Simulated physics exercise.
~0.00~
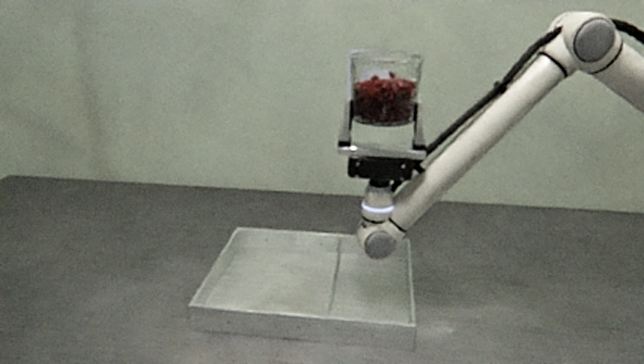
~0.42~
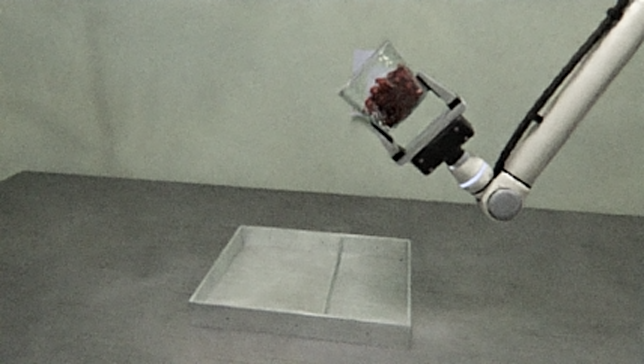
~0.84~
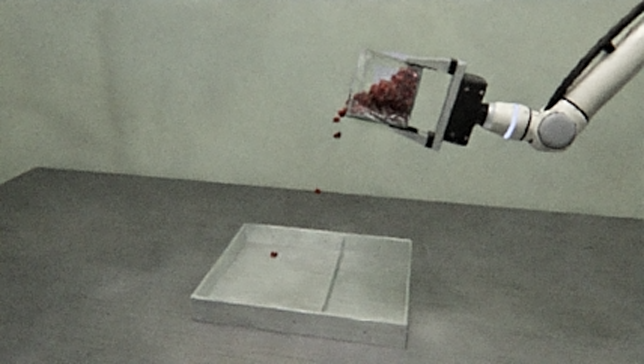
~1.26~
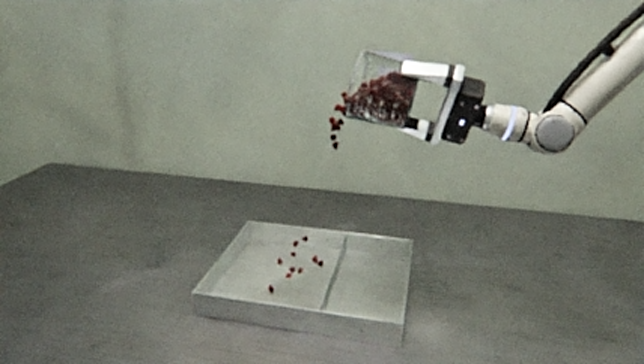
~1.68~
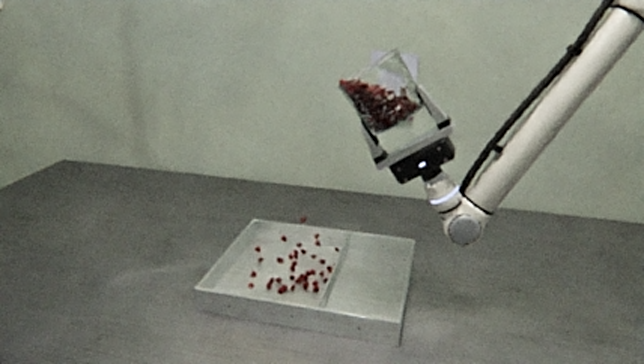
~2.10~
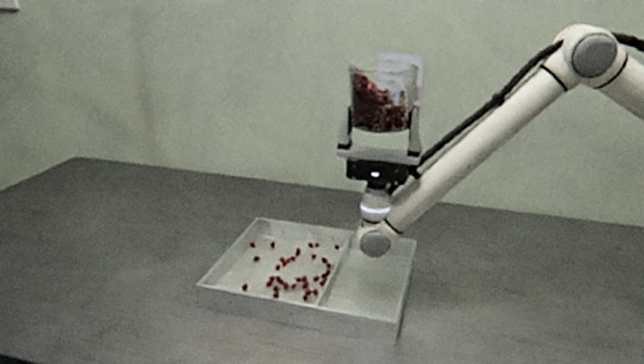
Robot arm tipping a clear beaker leftward, scattering some dark red beans into a divided tray's left section, then returning it upright.
